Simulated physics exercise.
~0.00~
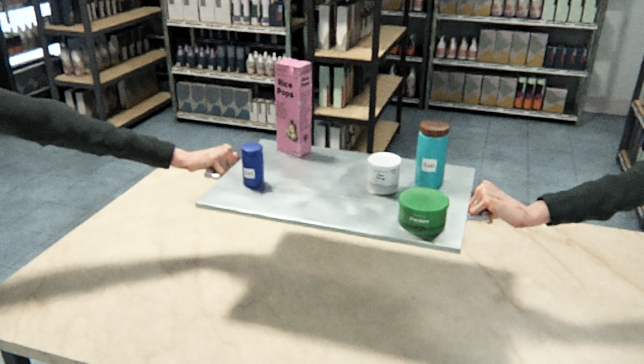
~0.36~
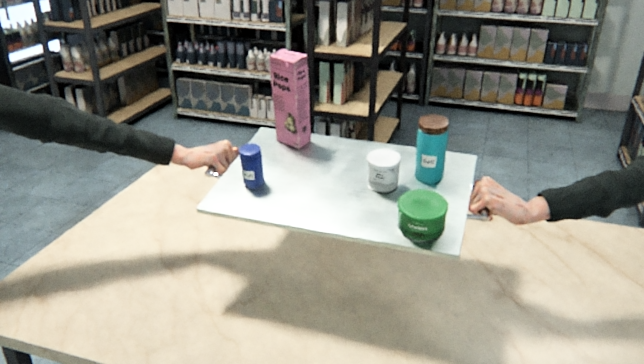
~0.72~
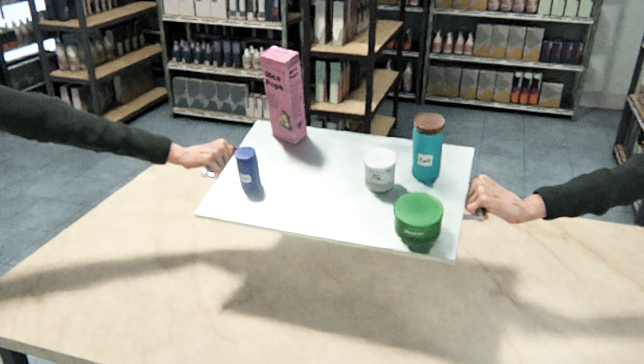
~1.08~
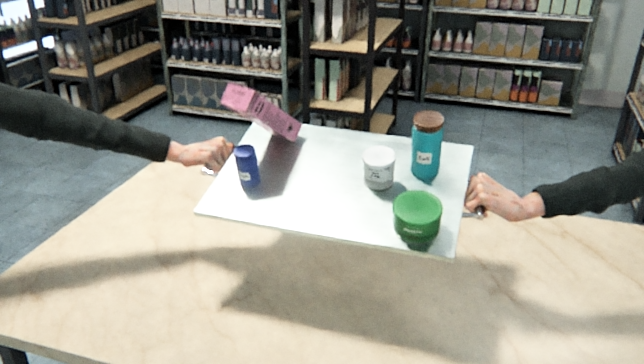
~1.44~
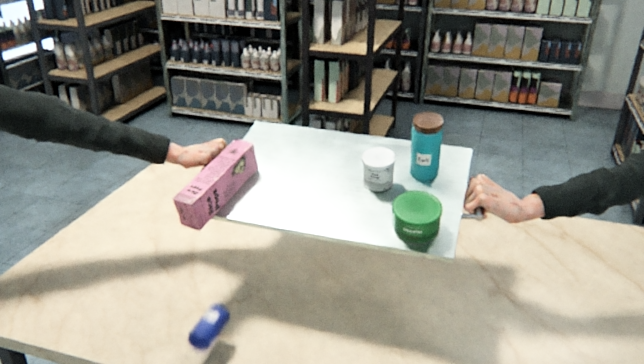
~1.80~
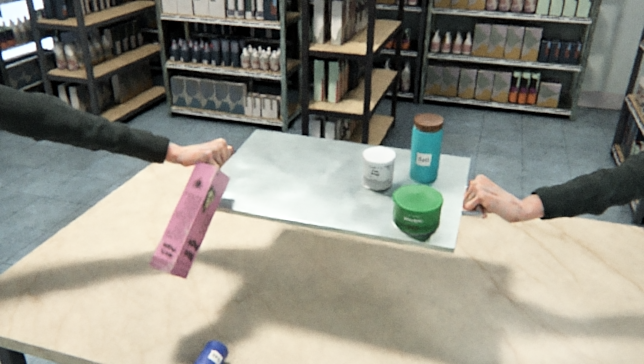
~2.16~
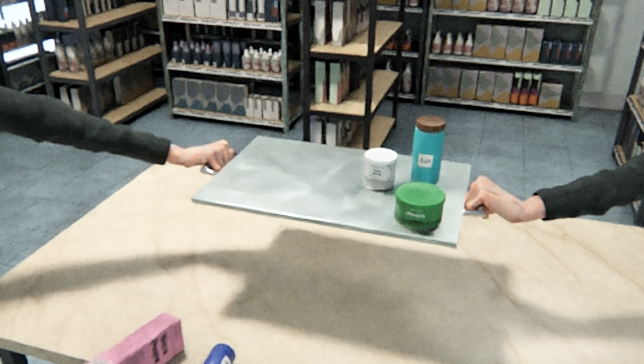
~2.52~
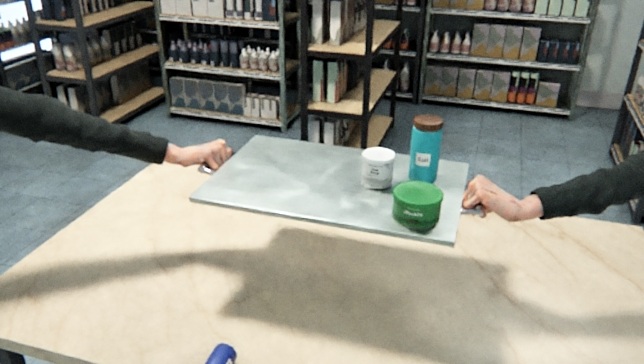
We see two hands tilt a tray of containers toward the near side above a table, sending a pink carton and a blue shaker toppling off the near left. The tray returns to level, still holding a white tin, a turquoise jar and a green tub.
